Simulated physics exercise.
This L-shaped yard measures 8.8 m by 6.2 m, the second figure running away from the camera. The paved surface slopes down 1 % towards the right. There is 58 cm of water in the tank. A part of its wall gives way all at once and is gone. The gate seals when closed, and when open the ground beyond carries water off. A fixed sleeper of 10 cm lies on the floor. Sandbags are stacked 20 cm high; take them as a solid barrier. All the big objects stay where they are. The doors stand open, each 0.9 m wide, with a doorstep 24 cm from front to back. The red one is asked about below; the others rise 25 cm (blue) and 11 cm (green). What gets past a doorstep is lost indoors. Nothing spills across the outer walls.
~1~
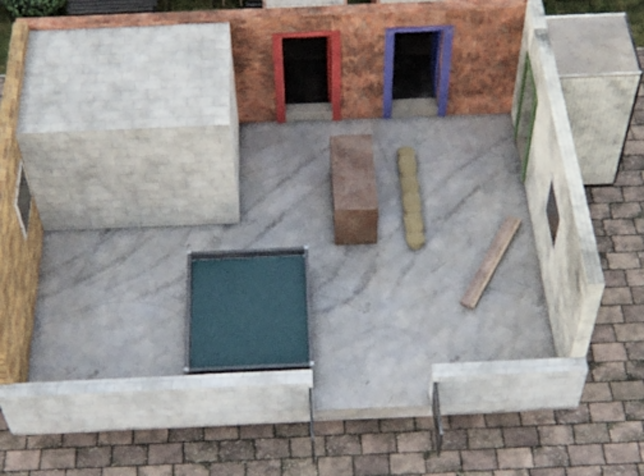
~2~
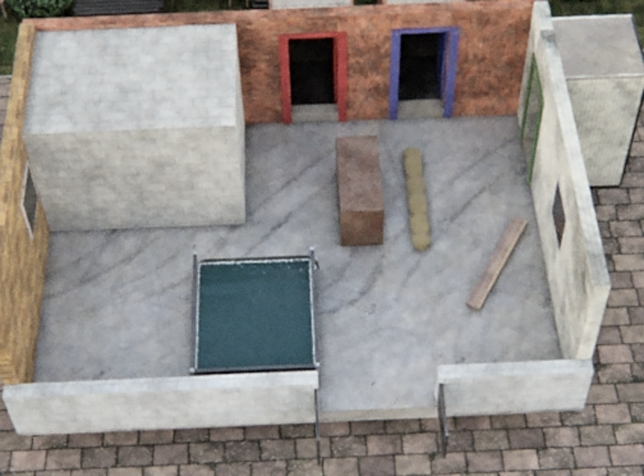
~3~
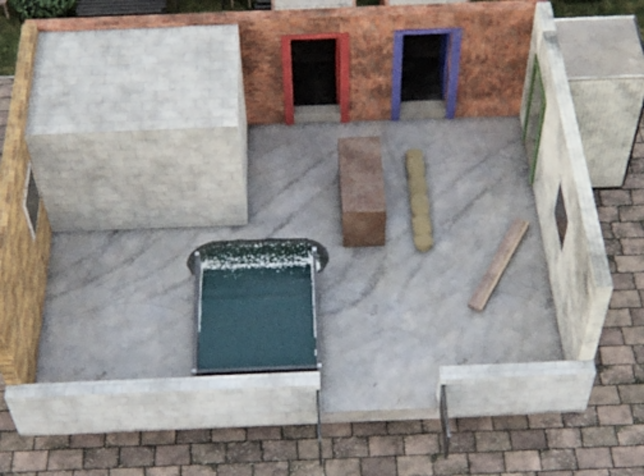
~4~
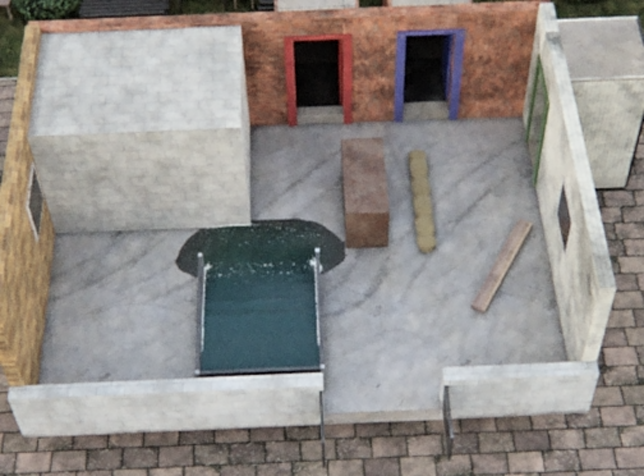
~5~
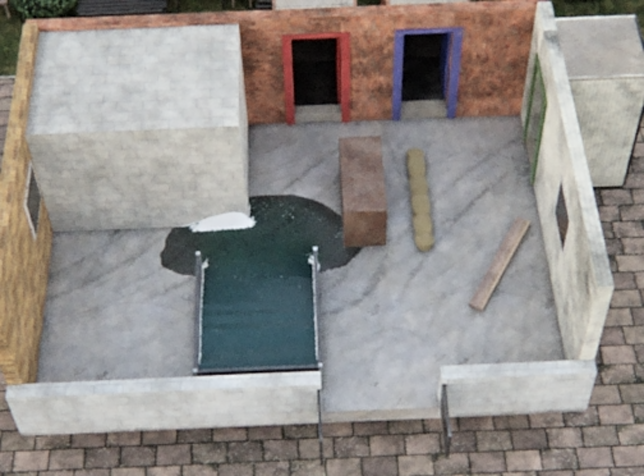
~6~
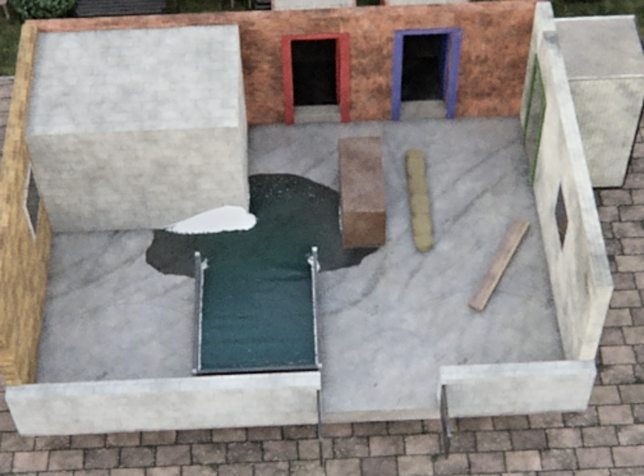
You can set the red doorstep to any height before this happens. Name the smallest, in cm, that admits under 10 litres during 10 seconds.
It would have to be roughly 30 cm high.
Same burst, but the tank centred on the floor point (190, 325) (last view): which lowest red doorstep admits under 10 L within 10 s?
Some 16 cm.
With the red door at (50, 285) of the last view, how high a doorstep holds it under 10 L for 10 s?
Roughly 14.5 cm.
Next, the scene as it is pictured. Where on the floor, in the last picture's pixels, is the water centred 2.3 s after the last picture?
Around (258, 235).
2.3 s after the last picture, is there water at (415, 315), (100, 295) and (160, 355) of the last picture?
In that order: Not reached, wet, not reached.
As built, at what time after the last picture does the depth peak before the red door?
At about 1.8 s.
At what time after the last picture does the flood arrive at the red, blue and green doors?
Arrival: Red 0.5 s, blue 1.6 s, green 2.6 s.
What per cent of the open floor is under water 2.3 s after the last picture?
Some 40 per cent of it.
Then, 0.7 s after the last picture water covers 20 % of the floor, deepest (39 cm) near (233, 230); 9 cm at the red door, 0 litres in over its 22 cm doorstep.
Then, 2.3 s after the last picture water covers 40 % of the floor, deepest (32 cm) near (299, 132); 31 cm at the red door, 50 litres in over its 22 cm doorstep.
Then, 9.3 s after the last picture water covers 95 % of the floor, deepest (10 cm) near (507, 392); 5 cm at the red door, 78 litres in over its 22 cm doorstep.
At the red door as built, the water peaked near 34 cm, 1.7 s after the last picture.
With a doorstep of 25.5 cm, 39 litres would have come in within the 10 s; with 34.5 cm, 1 litre. So under 10 litres takes about 30 cm.
